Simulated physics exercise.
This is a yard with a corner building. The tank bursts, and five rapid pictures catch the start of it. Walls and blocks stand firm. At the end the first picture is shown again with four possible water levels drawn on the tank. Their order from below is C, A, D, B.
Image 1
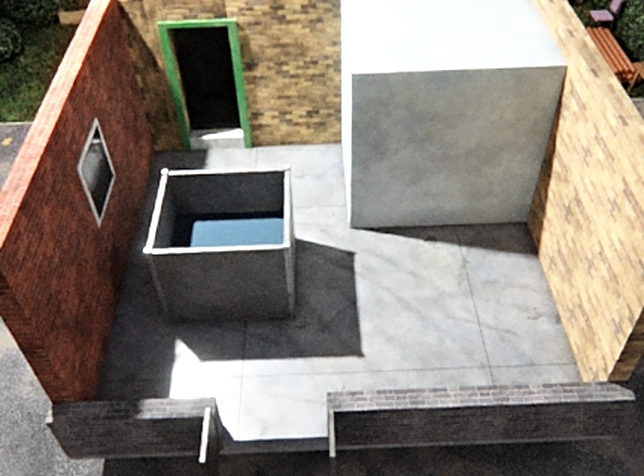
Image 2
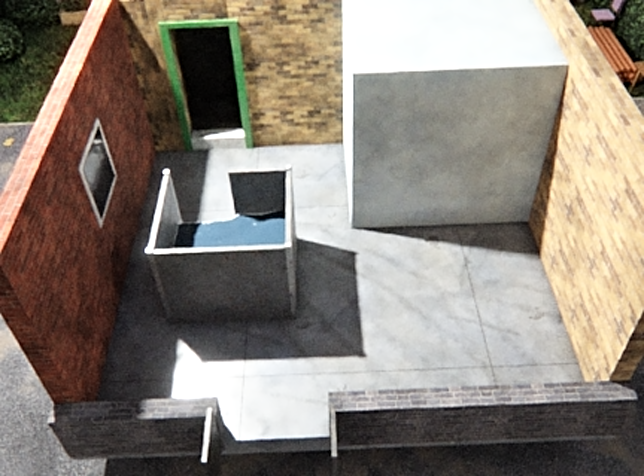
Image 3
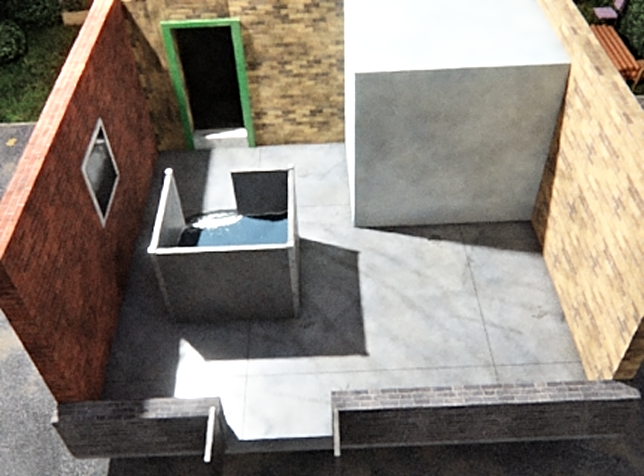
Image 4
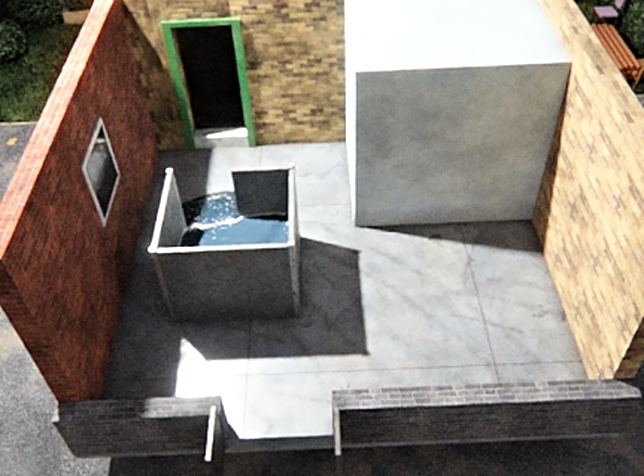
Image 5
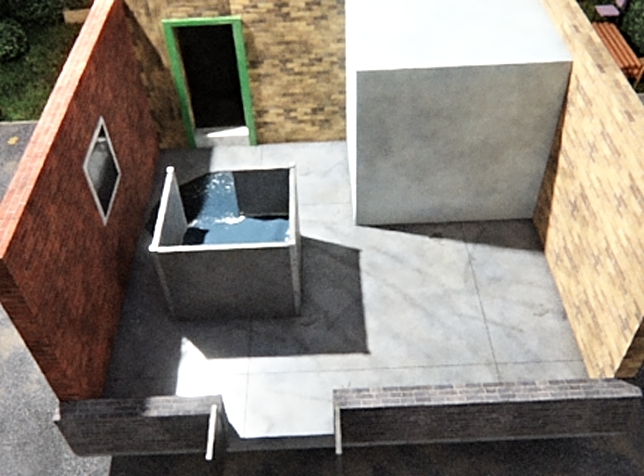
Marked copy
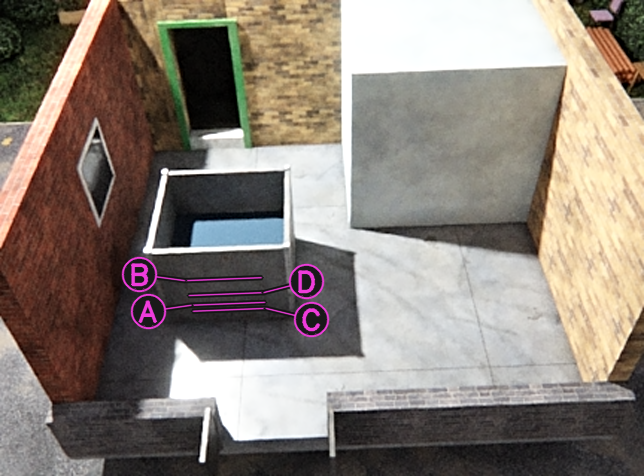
At first, dark blue water lies still in a square, open-topped grey tank in a walled yard with a green-framed doorway. Then the tank's far side changes in appearance and the water ripples, with a pale patch showing towards the back. Bright, broken glints then spread over the surface, while the visible paving looks unchanged.
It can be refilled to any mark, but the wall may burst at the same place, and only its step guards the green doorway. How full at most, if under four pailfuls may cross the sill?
D is the one.
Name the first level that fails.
B it is.
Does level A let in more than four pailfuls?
No, not at all.
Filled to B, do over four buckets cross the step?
Yes.
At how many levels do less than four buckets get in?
Three of them.
On the marked copy, A at (228, 303); B at (223, 279); C at (229, 309); D at (226, 294); from the bottom up C, A, D, B.
For level A, nothing gets over.
For level B, about 9 bucketfuls get in.
For level C, nothing gets over.
For level D, a splash gets over, under a bucket.
